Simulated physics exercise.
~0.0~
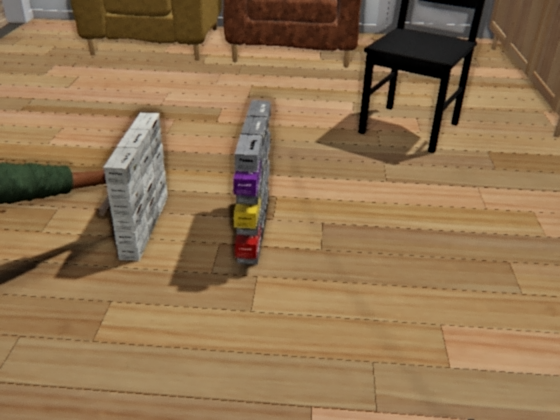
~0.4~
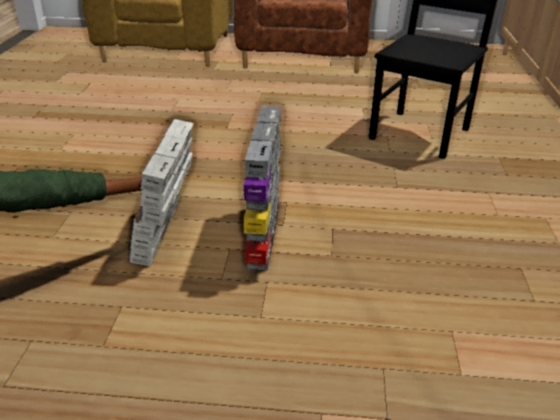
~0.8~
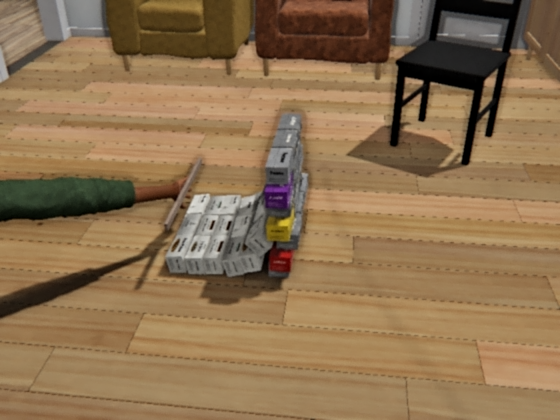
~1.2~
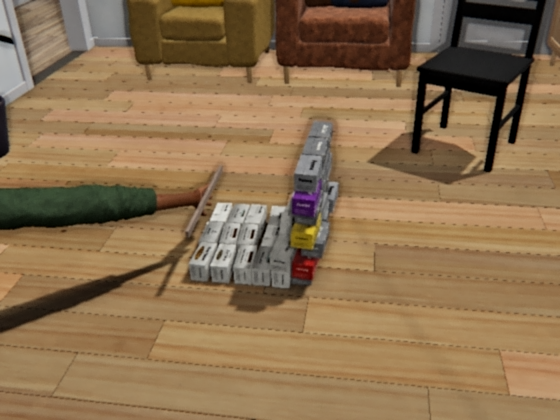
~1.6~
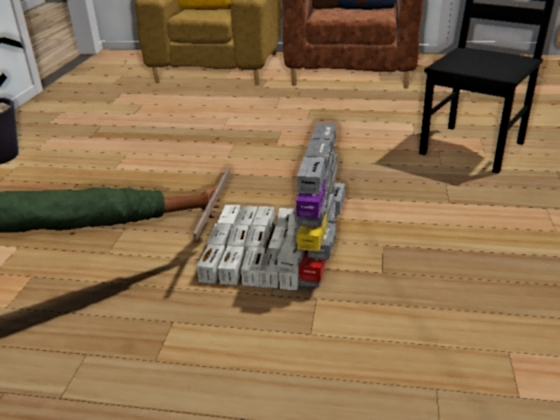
In this clip, an arm in a green sleeve pushes a thin strip against a pale wall of stacked packets, which topples rightward into a second stack and ends in slanting rows, while the second stack, with its purple, yellow and red packets, stays standing.
